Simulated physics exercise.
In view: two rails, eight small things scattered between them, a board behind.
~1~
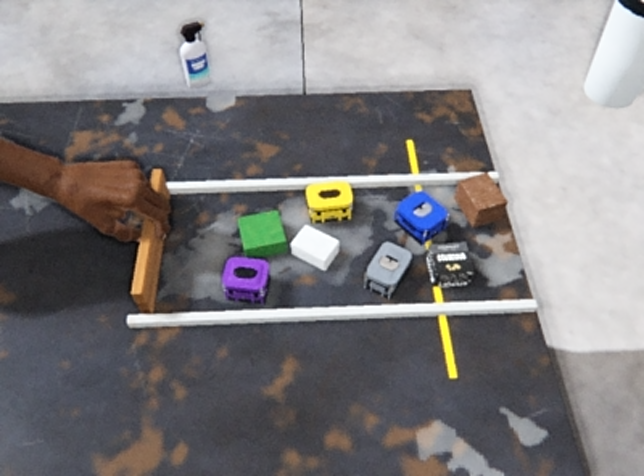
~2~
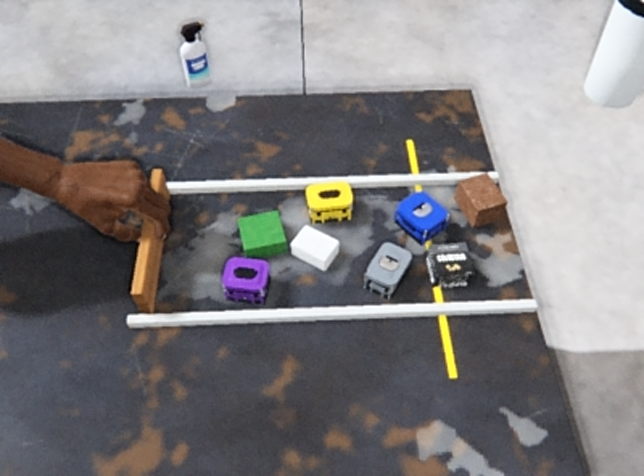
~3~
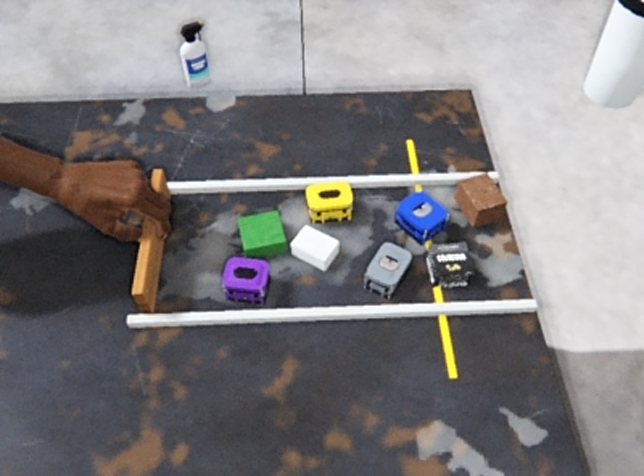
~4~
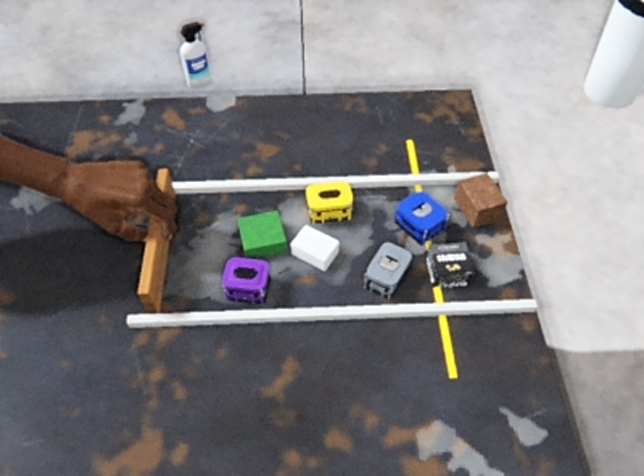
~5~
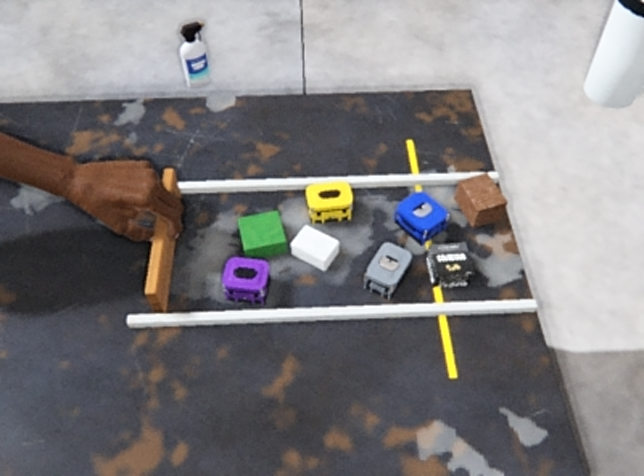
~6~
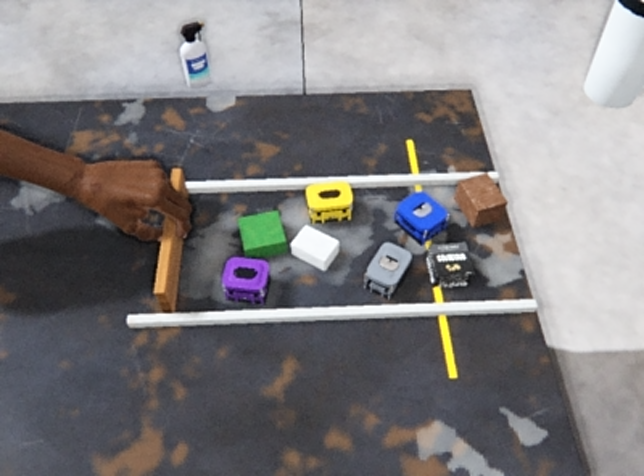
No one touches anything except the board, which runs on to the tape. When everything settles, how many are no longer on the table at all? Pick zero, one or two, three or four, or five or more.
One or two are off the table.
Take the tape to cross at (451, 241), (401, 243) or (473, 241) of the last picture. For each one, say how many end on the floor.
2, 0, 5.
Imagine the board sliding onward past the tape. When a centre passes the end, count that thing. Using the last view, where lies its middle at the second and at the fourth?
For the first, roughly (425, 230); for the next, roughly (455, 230).
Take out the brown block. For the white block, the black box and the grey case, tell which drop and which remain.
Result: White block stays, black box comes off, grey case stays.
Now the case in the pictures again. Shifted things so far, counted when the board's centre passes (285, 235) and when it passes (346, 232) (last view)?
By then 3, and 7.
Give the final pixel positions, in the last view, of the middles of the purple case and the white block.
Listed as asked: First (457, 270), and then (487, 251).
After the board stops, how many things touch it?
Contact count: 3.
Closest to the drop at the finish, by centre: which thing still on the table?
Answer: The blue case.
Early on, none off yet; brown block at rest near (480, 200); black box at rest near (450, 265); blue case at rest near (421, 218).
Finally, the number that fall off is one or two; lost, black box and brown block.
